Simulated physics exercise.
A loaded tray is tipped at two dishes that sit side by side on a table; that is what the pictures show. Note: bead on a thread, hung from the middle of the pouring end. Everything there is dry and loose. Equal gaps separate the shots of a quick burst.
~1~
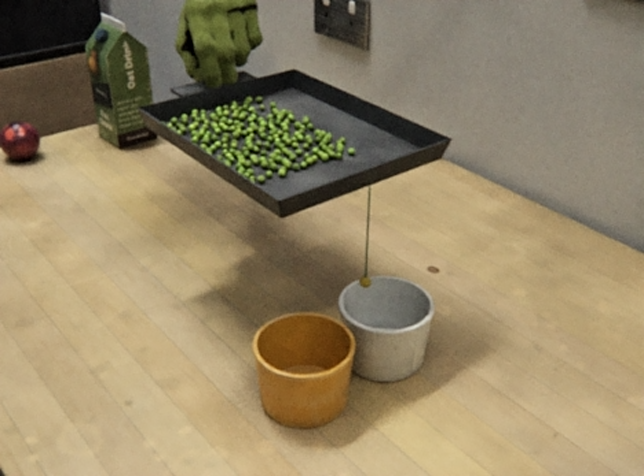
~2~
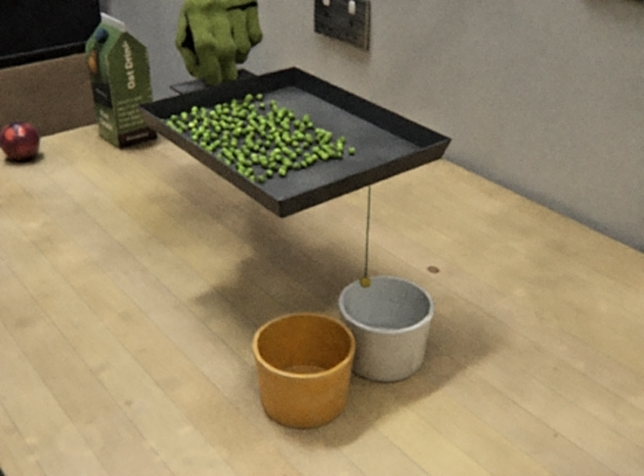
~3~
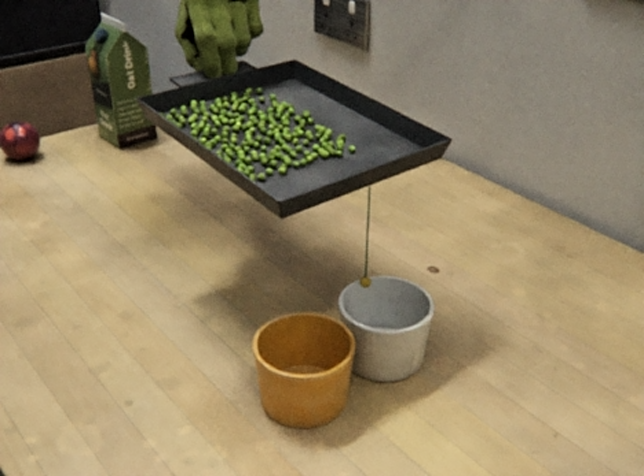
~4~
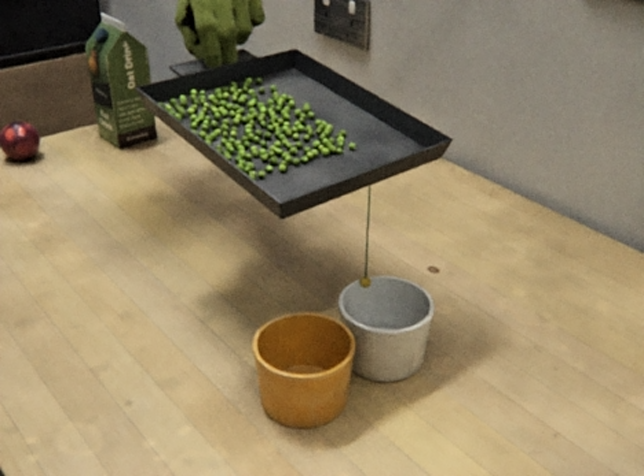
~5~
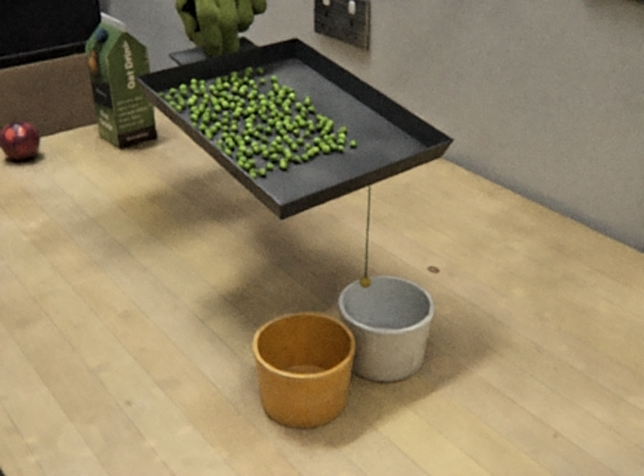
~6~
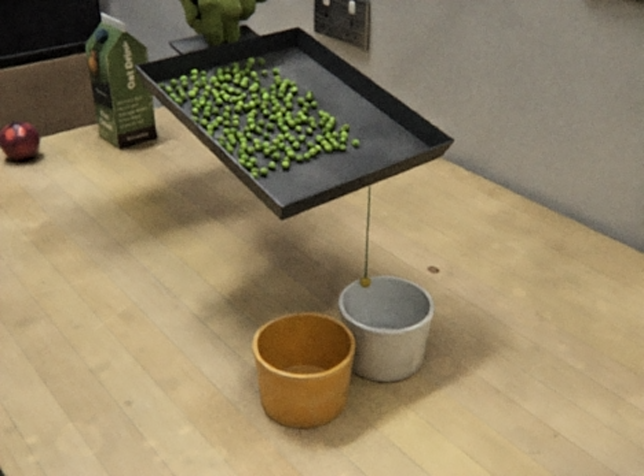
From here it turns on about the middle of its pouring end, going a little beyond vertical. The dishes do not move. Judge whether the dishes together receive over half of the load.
They receive over half of it.
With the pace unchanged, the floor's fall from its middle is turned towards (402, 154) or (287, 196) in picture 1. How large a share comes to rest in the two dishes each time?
Roughly 0 % in the first case and 90 % in the second.
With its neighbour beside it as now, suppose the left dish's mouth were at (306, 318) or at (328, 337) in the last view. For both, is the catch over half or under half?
In turn: Less than half; most of it.
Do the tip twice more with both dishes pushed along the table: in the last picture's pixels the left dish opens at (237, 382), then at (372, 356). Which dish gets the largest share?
Try 1: The dish at right; try 2: The dish at left.
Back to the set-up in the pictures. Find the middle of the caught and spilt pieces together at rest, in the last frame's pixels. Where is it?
At about (326, 385), give or take.
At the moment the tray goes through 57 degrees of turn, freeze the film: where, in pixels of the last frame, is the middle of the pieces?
The centre of the load shows up near (331, 181) in the last view.
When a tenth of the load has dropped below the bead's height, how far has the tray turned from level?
That would be about 90 degrees from level.
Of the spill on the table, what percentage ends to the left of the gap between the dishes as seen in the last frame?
It works out at some 10 percent.
Just after the last frame, tray tipped steeply; almost all on the tray; just a few in the air.
A moment on, tray tipped right over; about a tenth on the tray; roughly a third in the left dish; about a tenth in the right dish; about a tenth outside both; roughly a quarter in the air.
Further on, tray tipped past a quarter turn; roughly half in the left dish; roughly a quarter in the right dish; roughly a quarter outside both.
When it is over, tray tipped past a quarter turn; roughly half in the left dish; roughly a quarter in the right dish; roughly a quarter outside both.
